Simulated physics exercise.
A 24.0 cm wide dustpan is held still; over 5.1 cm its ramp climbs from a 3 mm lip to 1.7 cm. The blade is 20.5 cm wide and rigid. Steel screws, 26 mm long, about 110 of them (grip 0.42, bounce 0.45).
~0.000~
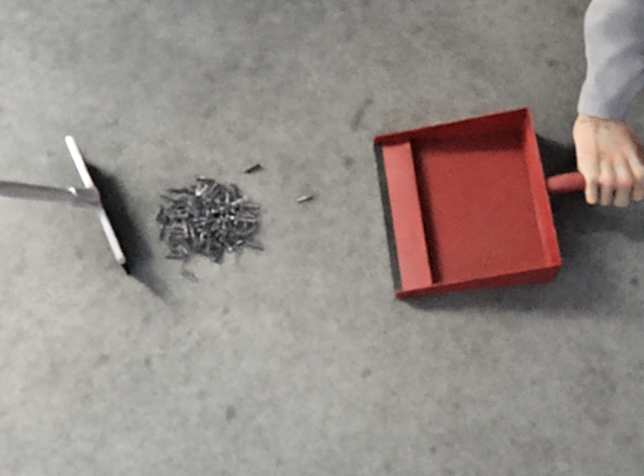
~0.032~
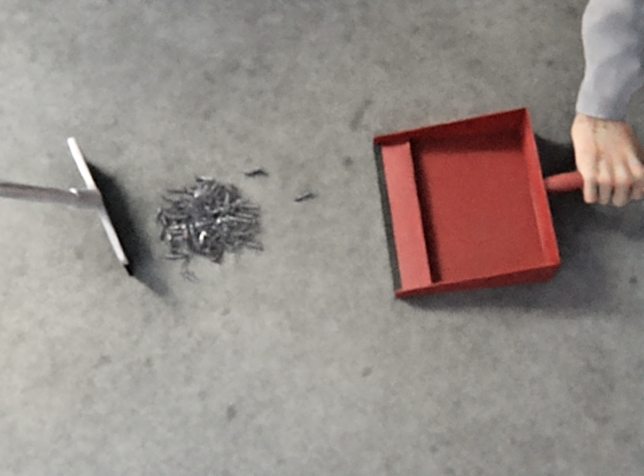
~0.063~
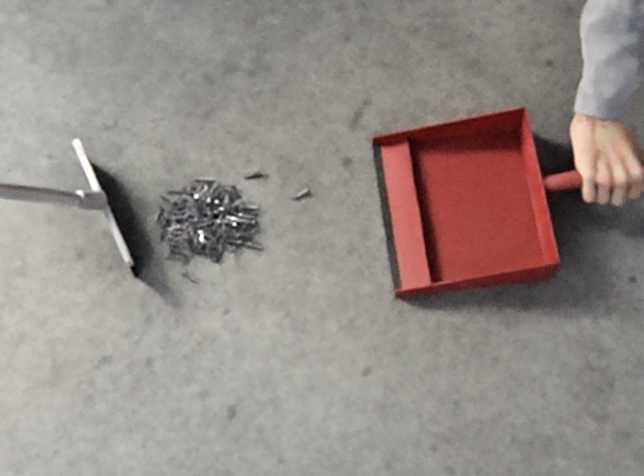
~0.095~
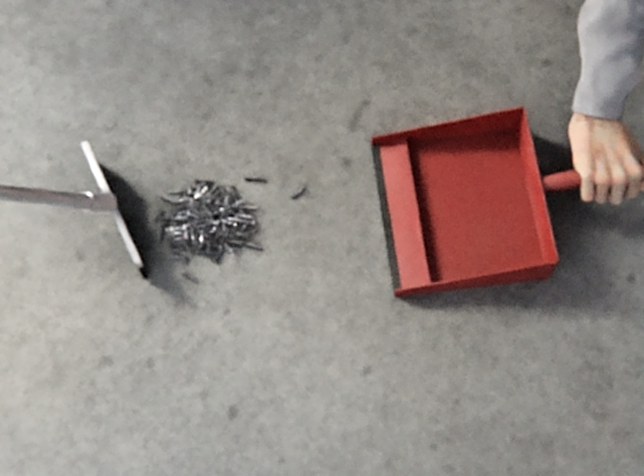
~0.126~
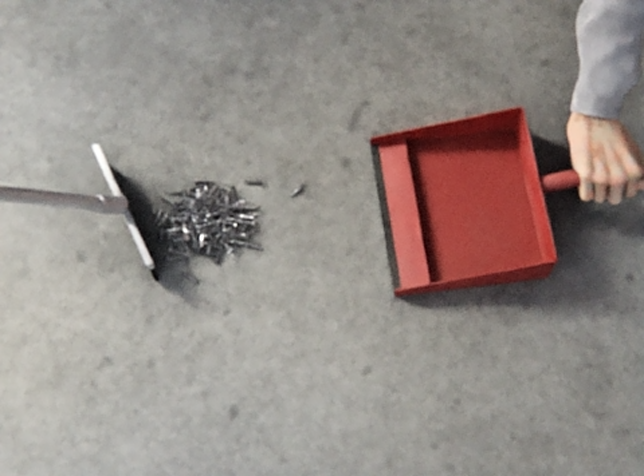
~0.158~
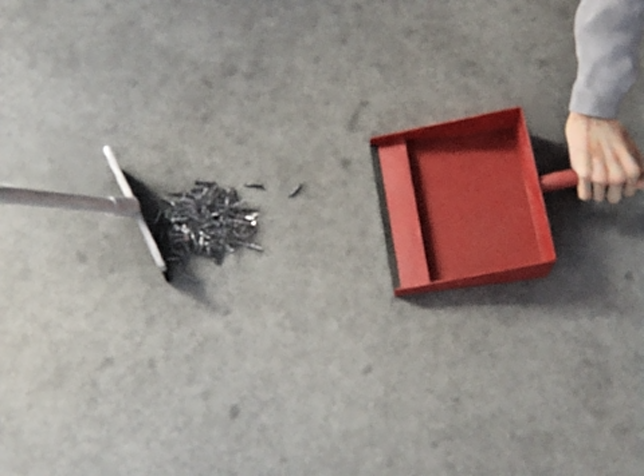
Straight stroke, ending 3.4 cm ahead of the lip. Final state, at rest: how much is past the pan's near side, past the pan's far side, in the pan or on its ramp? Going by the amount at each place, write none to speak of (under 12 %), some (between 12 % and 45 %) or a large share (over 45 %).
Near side: None to speak of, far side: None to speak of, pan: None to speak of.
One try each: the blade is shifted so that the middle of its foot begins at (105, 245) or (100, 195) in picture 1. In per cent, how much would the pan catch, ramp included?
Around 0 percent, then around 0 percent.
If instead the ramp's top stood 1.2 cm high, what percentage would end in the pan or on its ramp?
Estimate with the new ramp: Some 0 in a hundred.
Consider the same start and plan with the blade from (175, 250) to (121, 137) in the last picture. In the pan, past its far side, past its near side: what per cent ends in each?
Pan 10; far 20; near 0.
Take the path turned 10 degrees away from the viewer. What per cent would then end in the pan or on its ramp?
Roughly 0 per cent would finish in the pan or on its ramp.
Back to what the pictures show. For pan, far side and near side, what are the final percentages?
Near side 0 %, far side 5 %, pan 0 %.
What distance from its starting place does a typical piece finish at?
Roughly 22 cm.
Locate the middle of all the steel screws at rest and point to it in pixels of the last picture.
About (346, 204).
Then, at 0.44 s, middle of the blade 21 cm from the lip; 0 % over the lip, far side 0 %, near side 0 %.
Then, at 0.63 s, middle of the blade 12 cm from the lip; 0 % over the lip, far side 5 %, near side 0 %.
After 0.94 s, middle of the blade 7 cm from the lip; 0 % over the lip, far side 5 %, near side 0 %.
By 1.6 s all is still; near side 0 %, far side 5 %, pan 0 %, in front of the lip or behind the blade 95 %.
